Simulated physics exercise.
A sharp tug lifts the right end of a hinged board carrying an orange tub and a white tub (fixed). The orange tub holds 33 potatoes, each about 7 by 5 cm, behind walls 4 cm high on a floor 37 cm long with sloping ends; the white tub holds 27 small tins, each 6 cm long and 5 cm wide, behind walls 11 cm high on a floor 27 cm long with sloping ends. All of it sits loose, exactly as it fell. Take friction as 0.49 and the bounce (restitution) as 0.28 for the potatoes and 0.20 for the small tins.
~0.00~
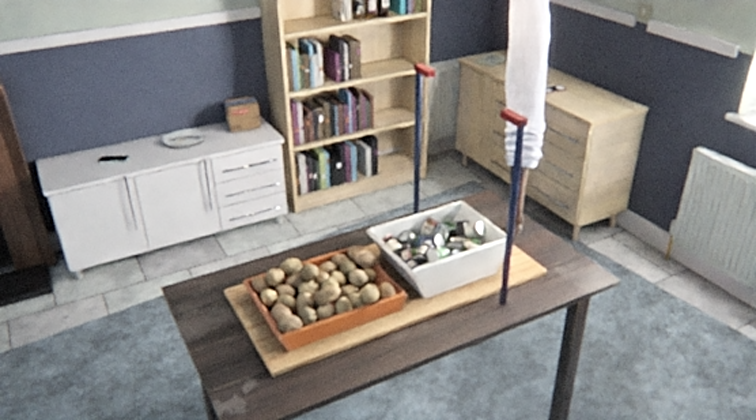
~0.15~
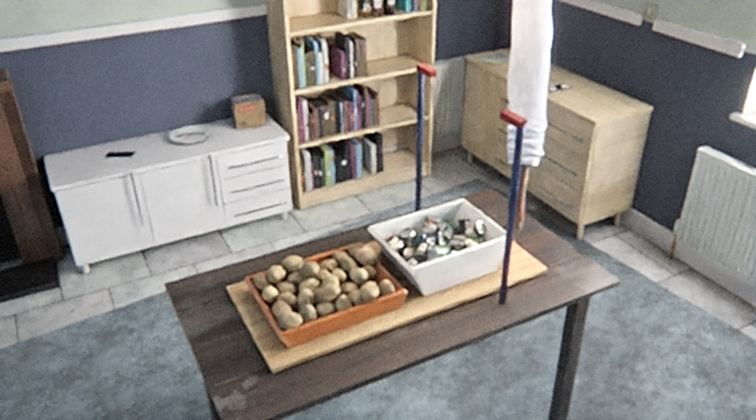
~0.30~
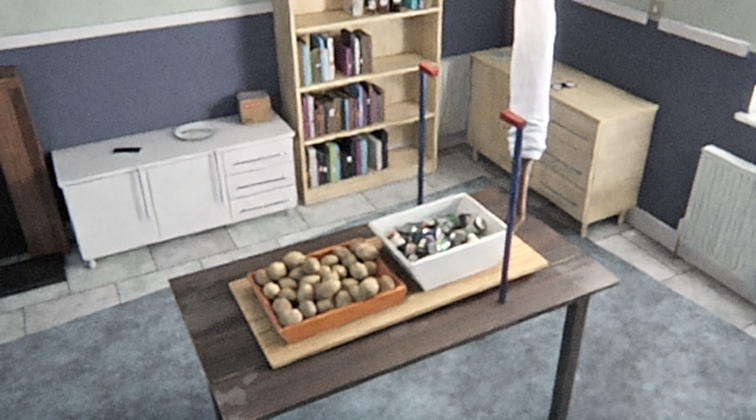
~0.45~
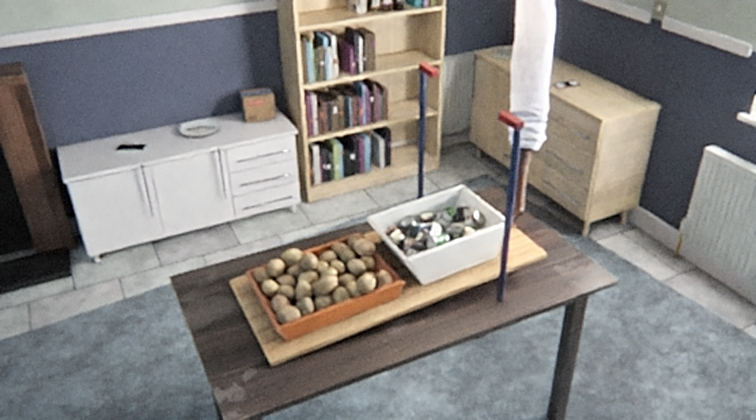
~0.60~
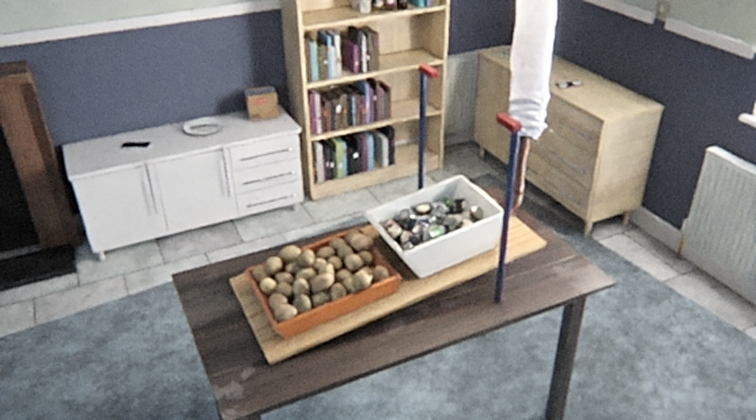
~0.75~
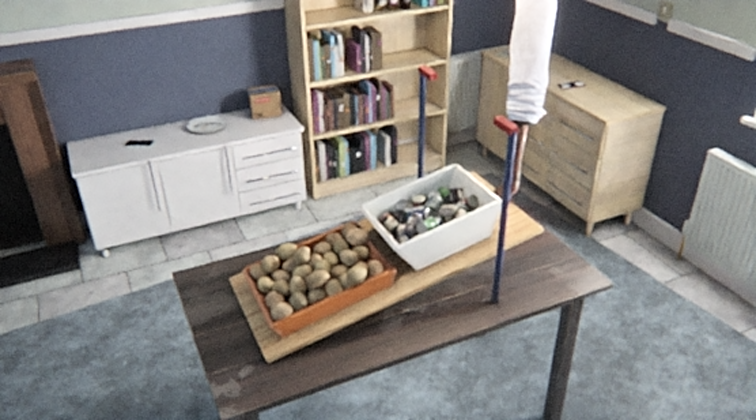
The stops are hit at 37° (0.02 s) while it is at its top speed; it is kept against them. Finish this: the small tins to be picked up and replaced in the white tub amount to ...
... fewer than one in six.
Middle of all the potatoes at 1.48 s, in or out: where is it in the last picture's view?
Near (289, 254) in pixels.
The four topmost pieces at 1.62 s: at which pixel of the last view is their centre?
(410, 147), roughly.
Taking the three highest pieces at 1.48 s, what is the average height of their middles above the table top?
I'd put it close to 56 cm.
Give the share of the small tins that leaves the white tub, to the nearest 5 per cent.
Roughly 0 per cent of them.
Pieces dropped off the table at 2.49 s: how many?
About 1.
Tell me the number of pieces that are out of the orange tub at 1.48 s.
About: Orange tub 0.
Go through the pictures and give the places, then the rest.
In the first frame (we follow the rim corner now nearest the camera; the camera moves round a little), white tub at (413, 271); orange tub at (282, 336); tilt 0°; nothing out yet.
In the second frame, white tub at (412, 269); orange tub at (282, 334); tilt 0°.
In the third frame, white tub at (411, 265); orange tub at (282, 330); tilt 2°.
In the fourth frame, white tub at (408, 259); orange tub at (280, 327); tilt 4°.
In the fifth frame, white tub at (404, 254); orange tub at (277, 326); tilt 7°.
In the sixth frame, white tub at (398, 247); orange tub at (273, 325); tilt 11°; nothing out yet.
After 1.38 s, the lift is arrested.
After 1.48 s, tilt 37°; 0 of 33 out of the orange tub and 0 of 27 out of the white tub.
After 1.62 s, tilt 37°; 1 of 33 out of the orange tub and 0 of 27 out of the white tub.
After 1.88 s, tilt 37°; 2 of 33 out of the orange tub and 0 of 27 out of the white tub.
Final count (at 2.49 s), 3 of 33 out of the orange tub and 0 of 27 out of the white tub. Asked share, 0 of 27, 0 per cent.
